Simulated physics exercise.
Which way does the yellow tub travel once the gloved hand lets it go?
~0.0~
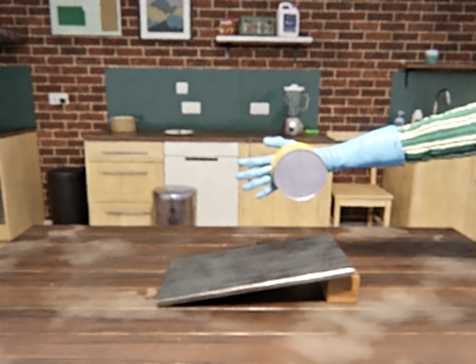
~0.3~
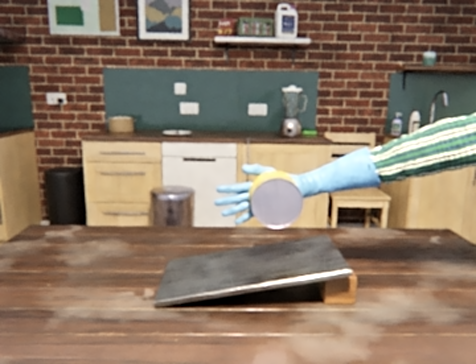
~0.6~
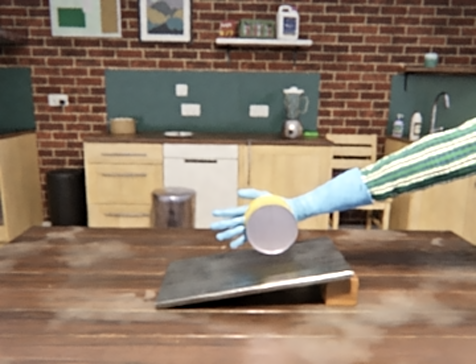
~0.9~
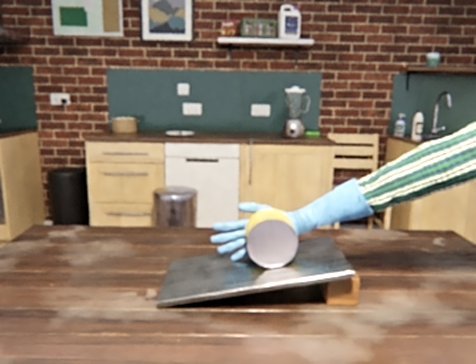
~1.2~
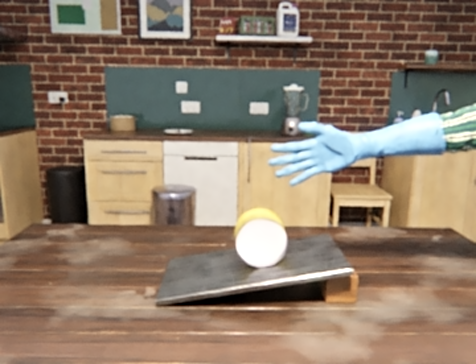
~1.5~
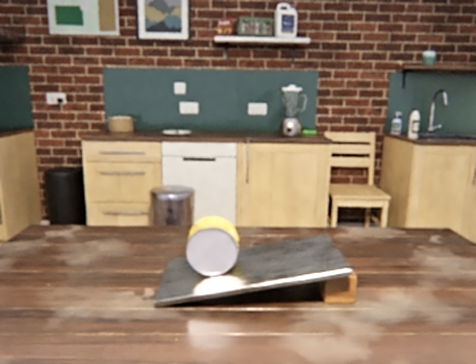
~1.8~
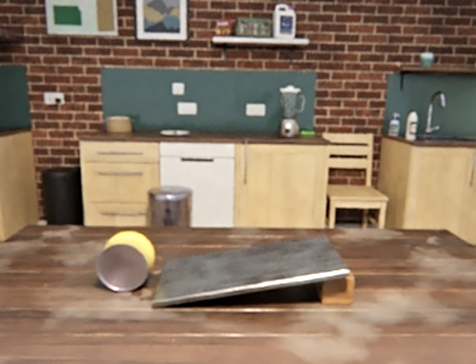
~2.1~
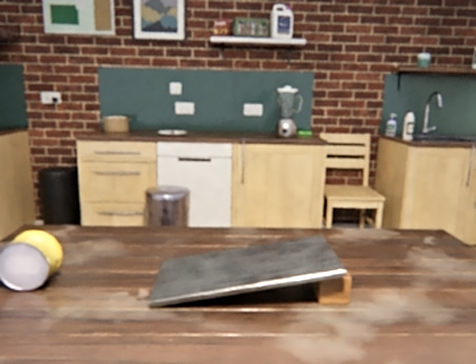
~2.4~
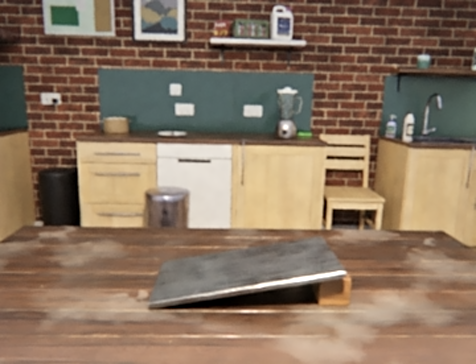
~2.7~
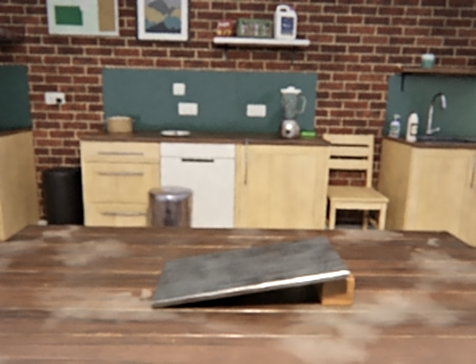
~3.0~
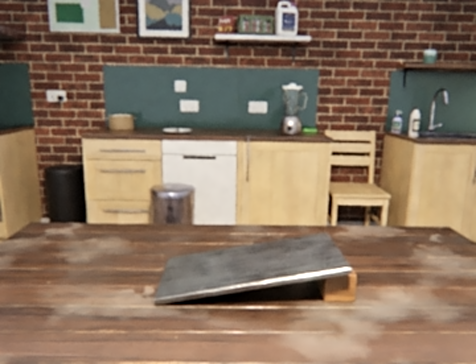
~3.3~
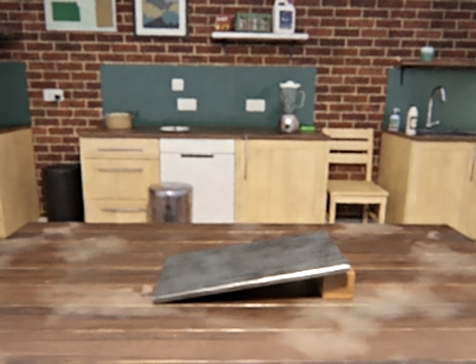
The yellow tub travels to the left, going down the board and on across the table.
In a kitchen with a brick wall, a blue-gloved hand lowers a yellow tub onto a propped-up board on a wooden table and draws back. The tub rolls down the slope, off the board and out of view, leaving the board in place.
